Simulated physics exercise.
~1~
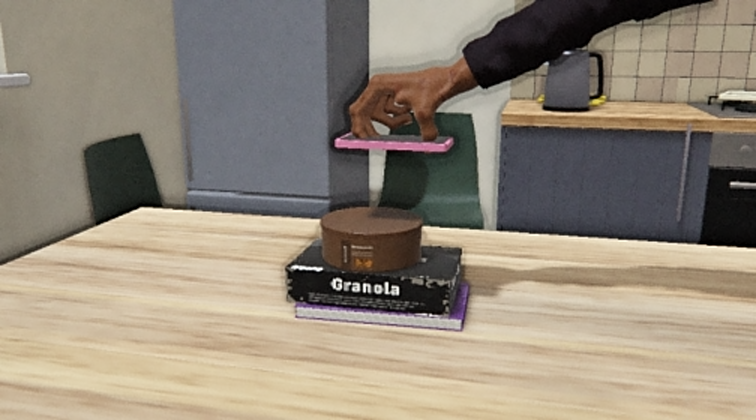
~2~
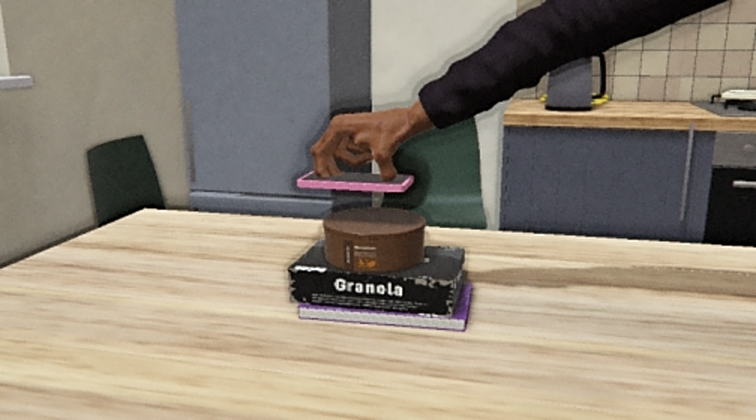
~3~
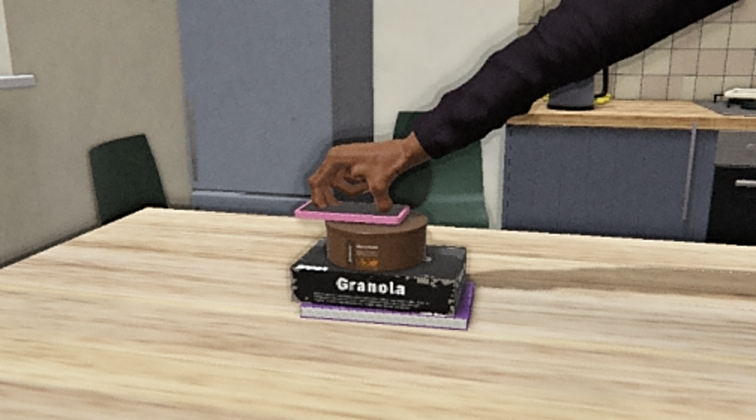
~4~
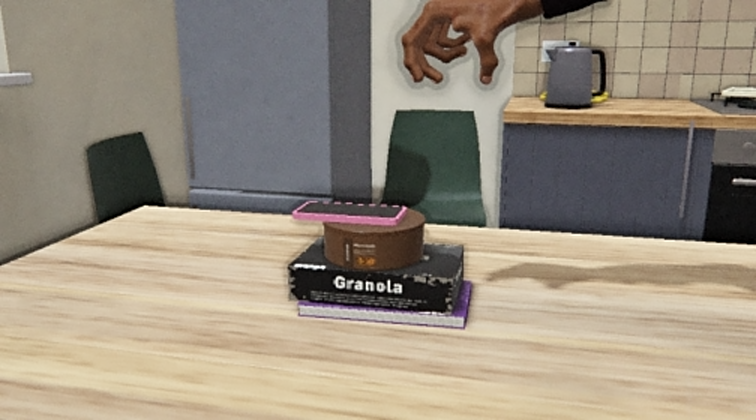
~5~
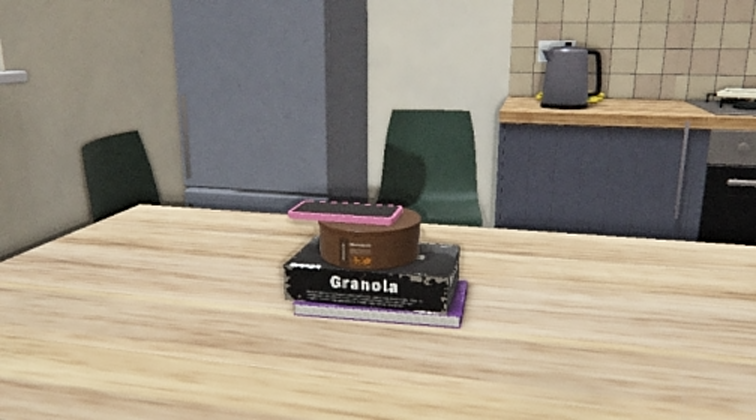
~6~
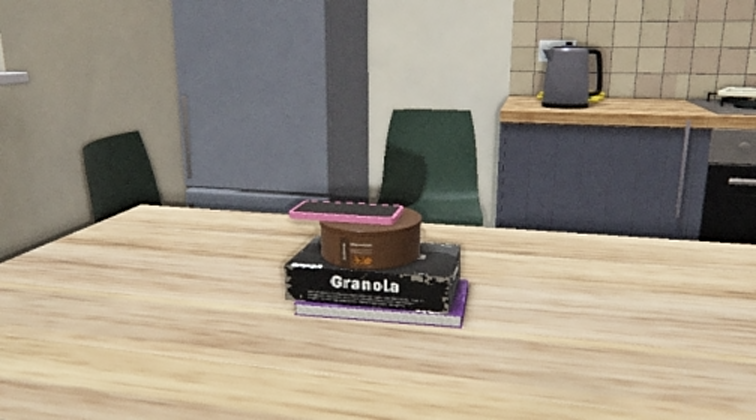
On a wooden table in a kitchen, a hand lowers a pink phone onto a round brown tub stacked on a black granola packet and a purple book. The hand lets go and withdraws, and the phone stays on top, overhanging to the left, with the pile still standing.
